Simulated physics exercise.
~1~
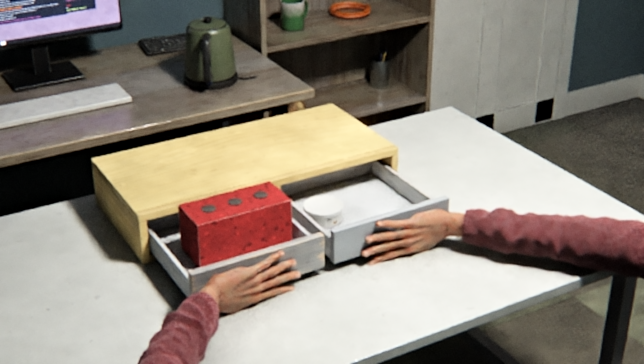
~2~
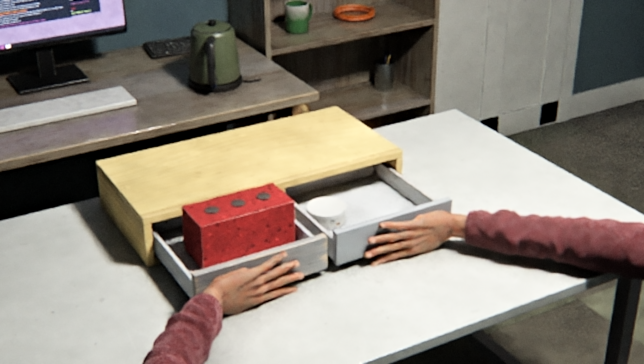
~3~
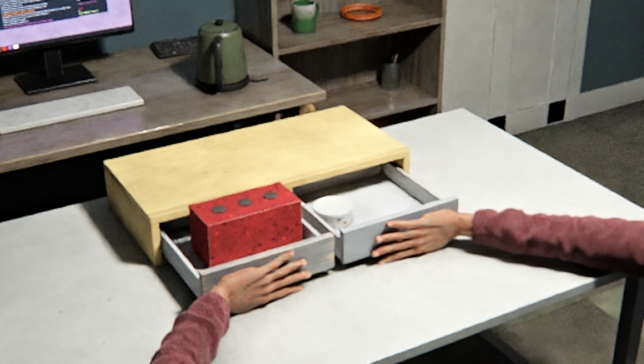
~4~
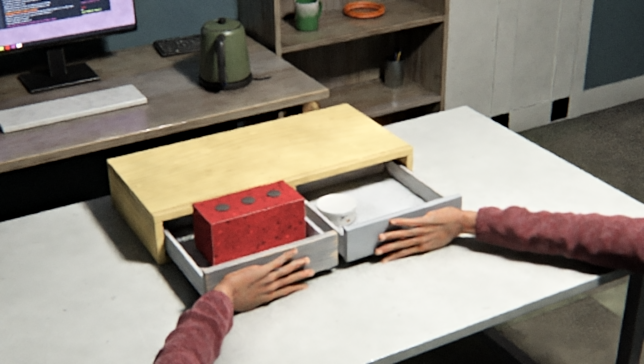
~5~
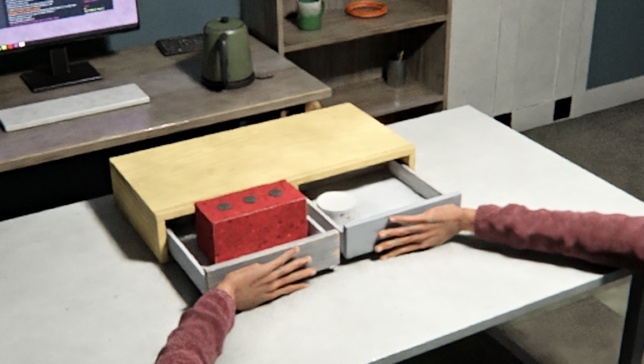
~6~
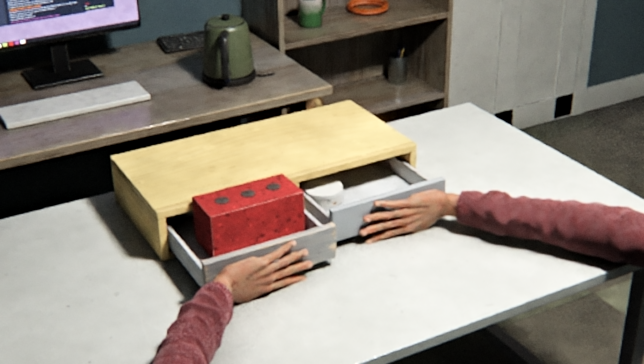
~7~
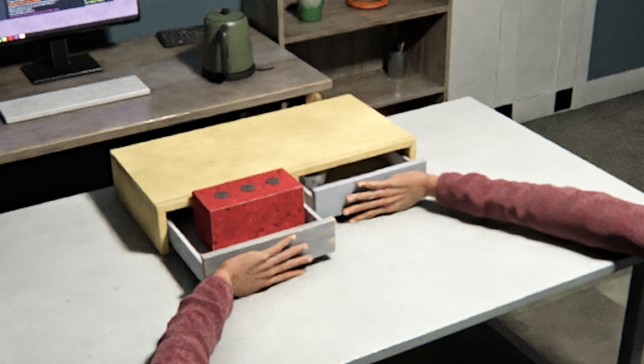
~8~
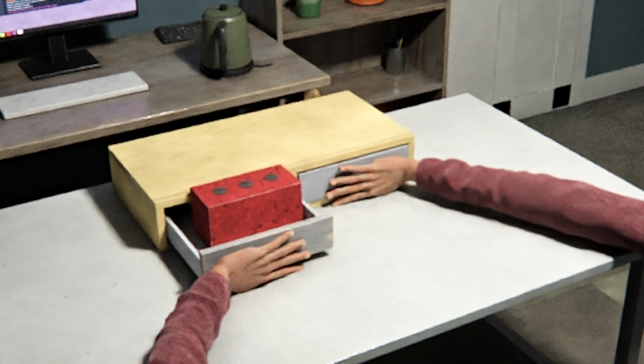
To begin with, a small yellow chest sits on a white table with both its drawers pulled out, a red block with dark spots in the left one and a small white object in the right. Two hands in dark red sleeves rest against the drawer fronts while the view sways slightly. Then the right hand pushes its drawer inward, and the white object slides out of sight with it. The left hand stays on its drawer, which does not go in. Finally, the right drawer is shut flush, while the left one remains open with the red block still inside.
